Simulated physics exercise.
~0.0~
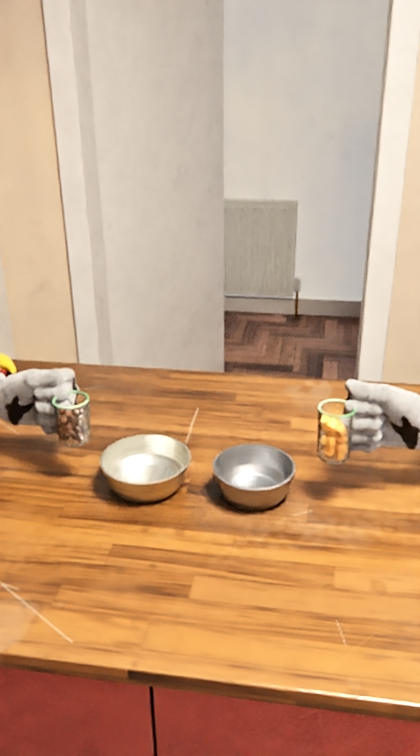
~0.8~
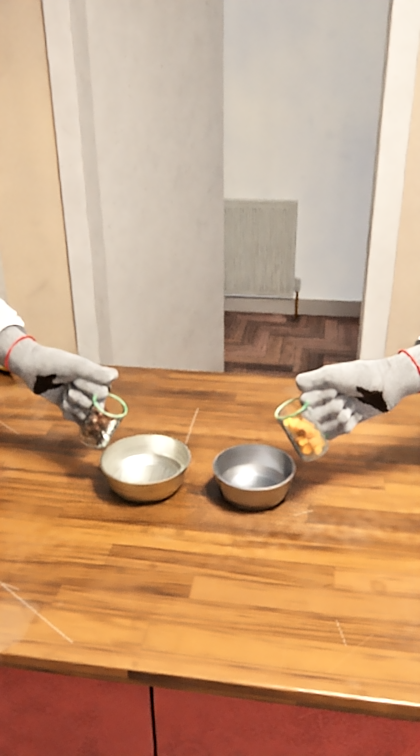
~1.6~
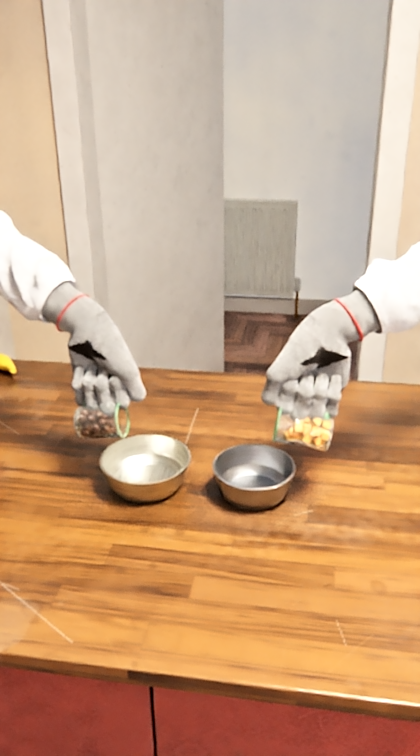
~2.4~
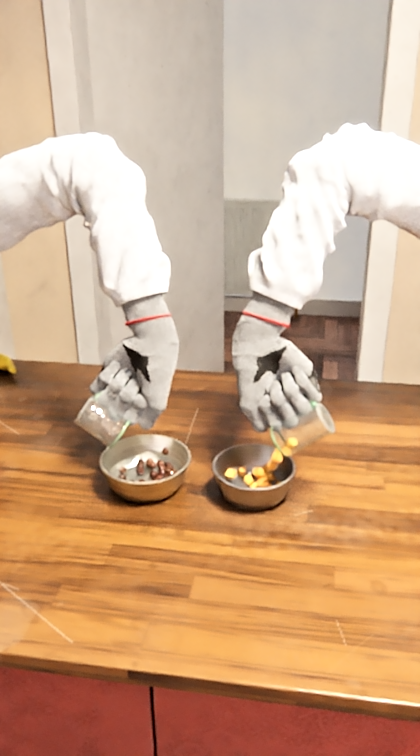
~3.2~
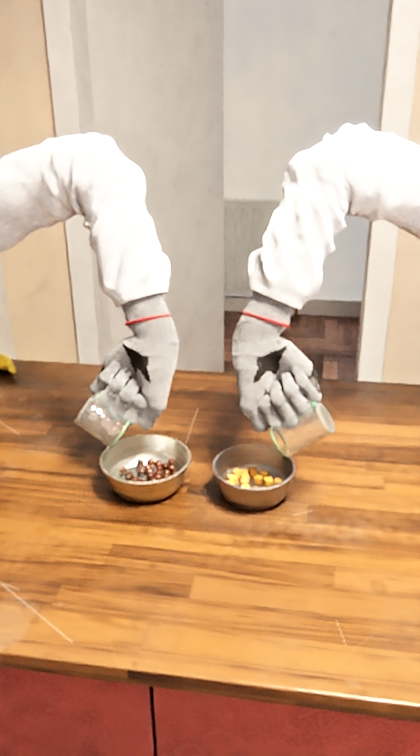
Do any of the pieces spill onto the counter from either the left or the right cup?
No, nothing ends up on the counter. The dark pieces all land in the left dish and the yellow-orange ones all land in the right dish.
